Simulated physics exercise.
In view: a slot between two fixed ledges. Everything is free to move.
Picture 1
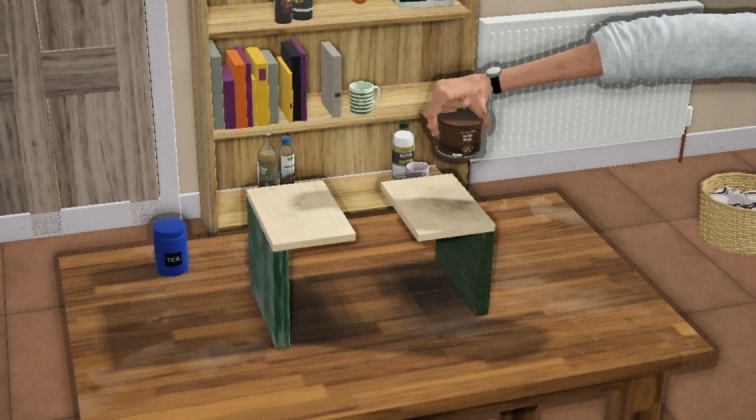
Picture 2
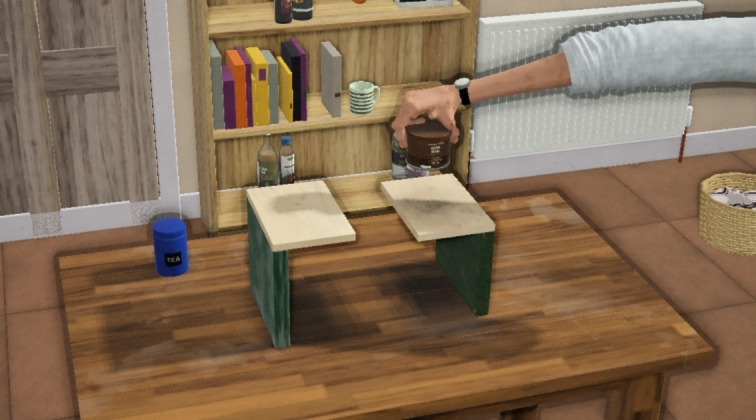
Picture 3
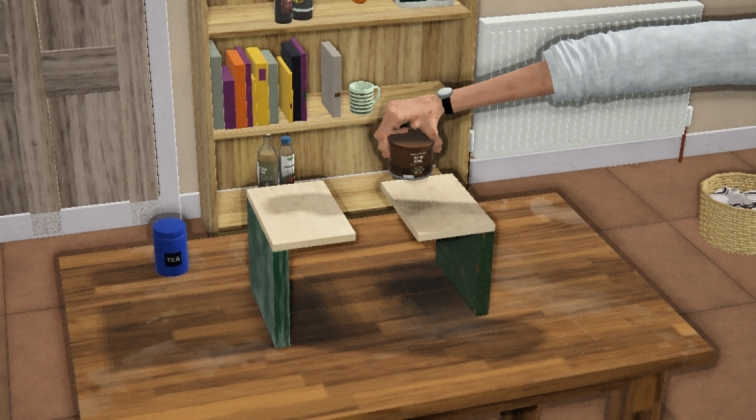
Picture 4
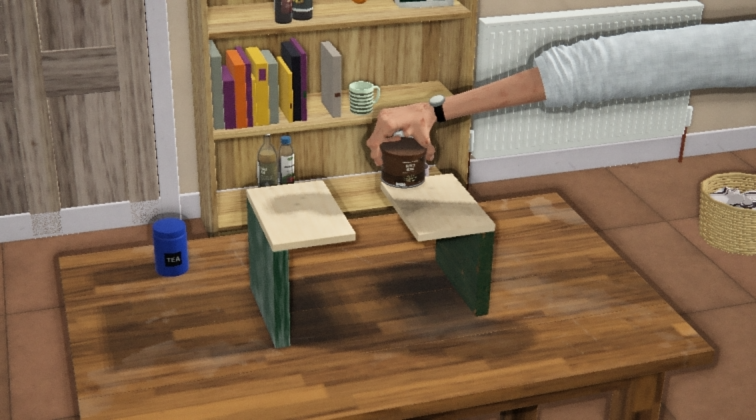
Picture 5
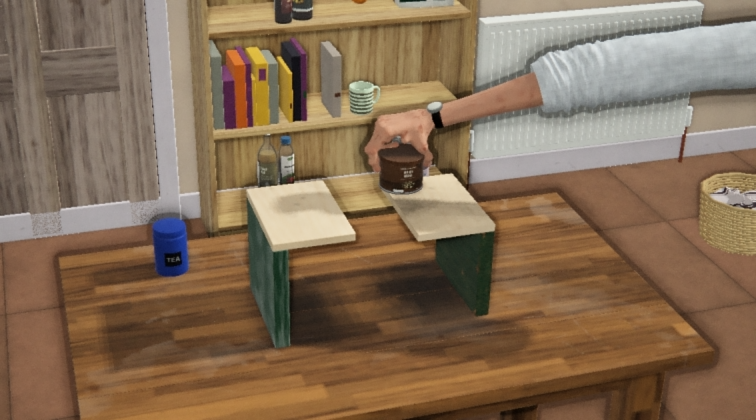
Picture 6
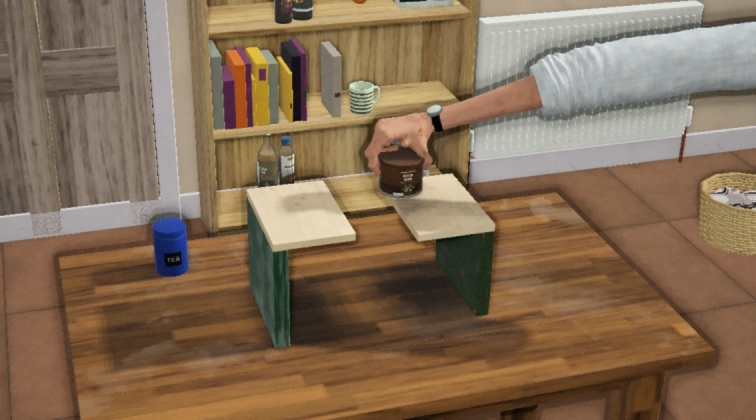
At a wooden table, a hand moving a brown tub leftward and slightly down, then holding it still by two raised boards.
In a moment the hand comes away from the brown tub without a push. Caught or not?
In the end the tub is caught.
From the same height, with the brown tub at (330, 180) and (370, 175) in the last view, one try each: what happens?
First, it lodges; second, it reaches the table.
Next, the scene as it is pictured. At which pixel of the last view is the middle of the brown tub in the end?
Near (401, 191).
Then, 0.20 s later than the last frame, brown tub moved a little near (401, 191).
Then, 0.60 s later than the last frame, brown tub resting near (401, 191).
When it is over, moved from the start, brown tub; blue jar as before. End places, in pixels of the last picture, brown tub near (401, 191). The tub lodges.
